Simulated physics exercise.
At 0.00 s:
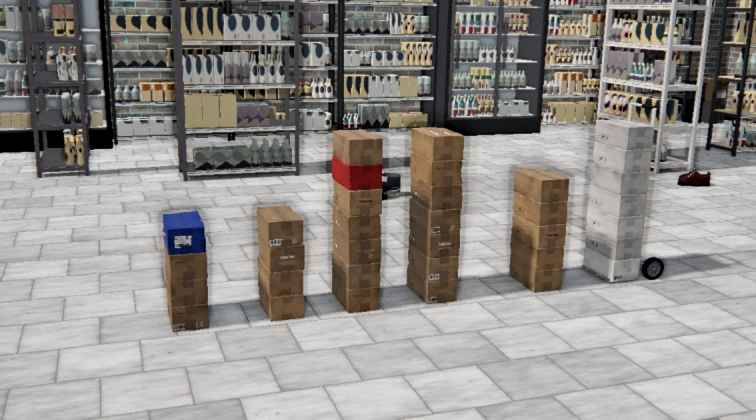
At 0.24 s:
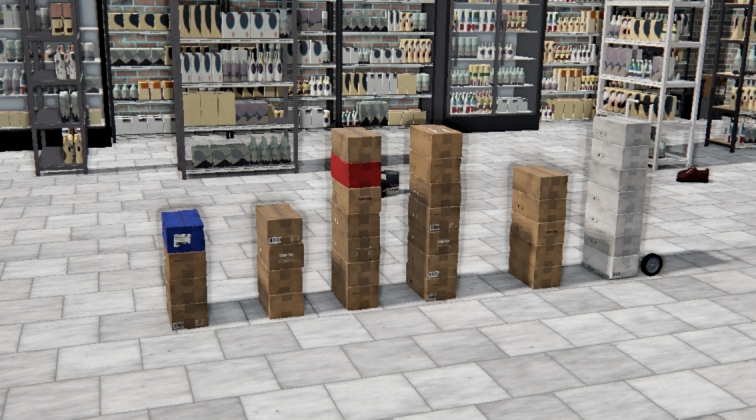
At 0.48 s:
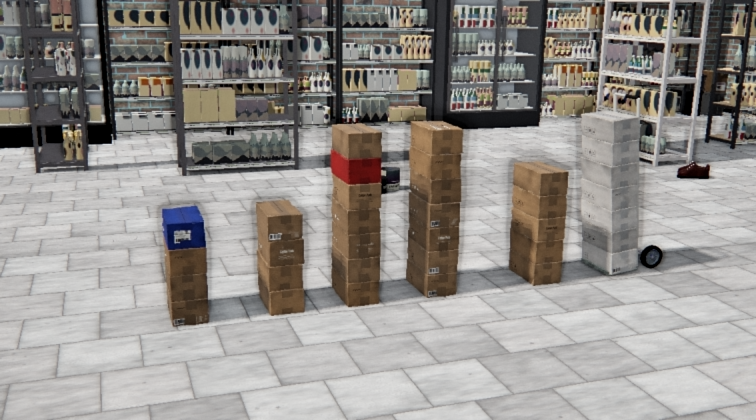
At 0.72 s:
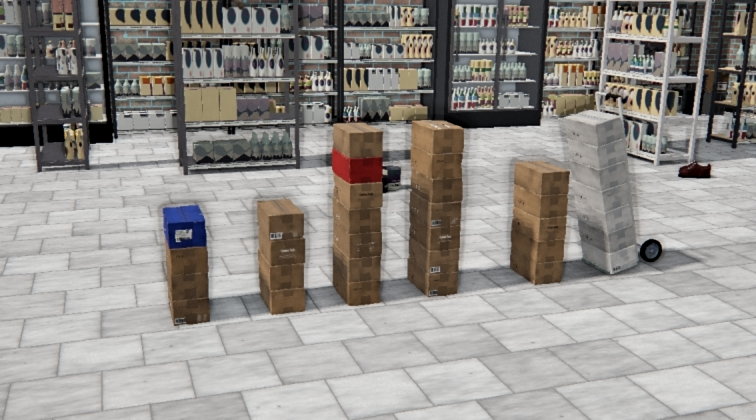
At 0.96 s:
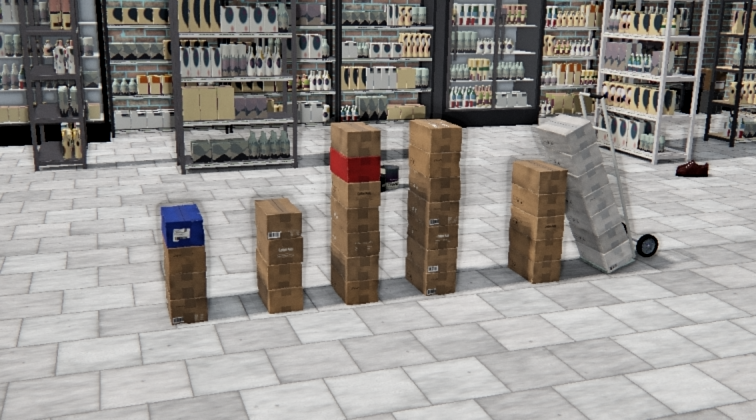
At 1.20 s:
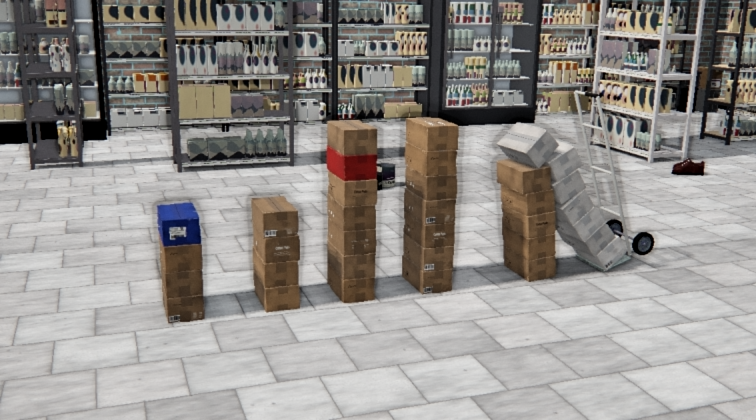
In a store with stocked shelves, a hand truck tilted forward behind a row of box stacks, and its pale stack leaned left until its upper boxes slid over the neighboring brown stack.
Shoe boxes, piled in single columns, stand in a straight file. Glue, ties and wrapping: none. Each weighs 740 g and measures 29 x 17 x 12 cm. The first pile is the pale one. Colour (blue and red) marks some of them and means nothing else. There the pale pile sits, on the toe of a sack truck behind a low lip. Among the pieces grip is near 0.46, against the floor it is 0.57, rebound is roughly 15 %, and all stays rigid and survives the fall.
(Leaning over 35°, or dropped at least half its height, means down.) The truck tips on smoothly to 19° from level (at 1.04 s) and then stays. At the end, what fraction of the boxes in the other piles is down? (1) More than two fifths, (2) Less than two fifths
More than two fifths (1).
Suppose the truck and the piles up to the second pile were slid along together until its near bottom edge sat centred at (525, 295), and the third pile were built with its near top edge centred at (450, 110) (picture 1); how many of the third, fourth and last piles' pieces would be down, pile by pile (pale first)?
You'd get third 8, fourth 6 and last 4.
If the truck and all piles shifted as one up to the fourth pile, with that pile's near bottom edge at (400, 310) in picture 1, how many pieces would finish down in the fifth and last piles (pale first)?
In that case fifth pile 4 and last pile 3.
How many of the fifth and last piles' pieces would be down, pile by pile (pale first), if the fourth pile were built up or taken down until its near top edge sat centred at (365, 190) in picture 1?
Down by pile: Fifth 4, last 4.
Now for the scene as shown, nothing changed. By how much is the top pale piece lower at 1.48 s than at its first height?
15 cm lower.
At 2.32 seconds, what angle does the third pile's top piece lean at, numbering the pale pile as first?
Measured from upright, roughly 20°.
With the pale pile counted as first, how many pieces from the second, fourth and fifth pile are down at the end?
Pieces by pile: Second 4, fourth 7, fifth 4.
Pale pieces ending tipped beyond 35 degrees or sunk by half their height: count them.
Exactly 7 pale pieces do.
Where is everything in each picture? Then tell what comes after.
In the first frame (each place is the centre of the face we see best), truck frame 0° forward; blue box (187, 241); red box (366, 178); the others all in place.
In the second frame, truck frame 1° forward; red box (365, 175).
In the third frame, truck frame 6° forward, top of the pale pile leaning 6°; red box (365, 172); the others all in place.
In the fourth frame, truck frame (623, 132) 13° forward, top of the pale pile leaning 14°; red box (366, 171); the others all in place.
In the fifth frame, truck frame (609, 132) 19° forward, top of the pale pile leaning 25°; blue box (185, 234); the others all in place.
In the sixth frame, truck frame (604, 130) 19° forward, top of the pale pile leaning 44°; red box (361, 168); blue box (182, 232); steepest lean 5°, the box at (542, 225); 5 have shifted.
By 1.48 s, 7 of the pale pile down; none of the 27 other boxes down, 5 disturbed.
By 2.32 s, 7 of the pale pile down; 4 of the 27 other boxes down.
By 3.10 s, 7 of the pale pile down; 15 of the 27 other boxes down; red box tilted 63°, 8 cm lower.
By 3.64 s, 7 of the pale pile down; 25 of the 27 other boxes down; red box tilted 63°, 23 cm lower; blue box tilted 47°, 13 cm lower.
When it is over (4.5 s), 7 of the pale pile down; 25 of the 27 other boxes down; blue box upside down; red box tilted 36°, 45 cm lower. That is 93 per cent. In pixels of the last frame, middles, blue box near (29, 306), red box near (158, 270).
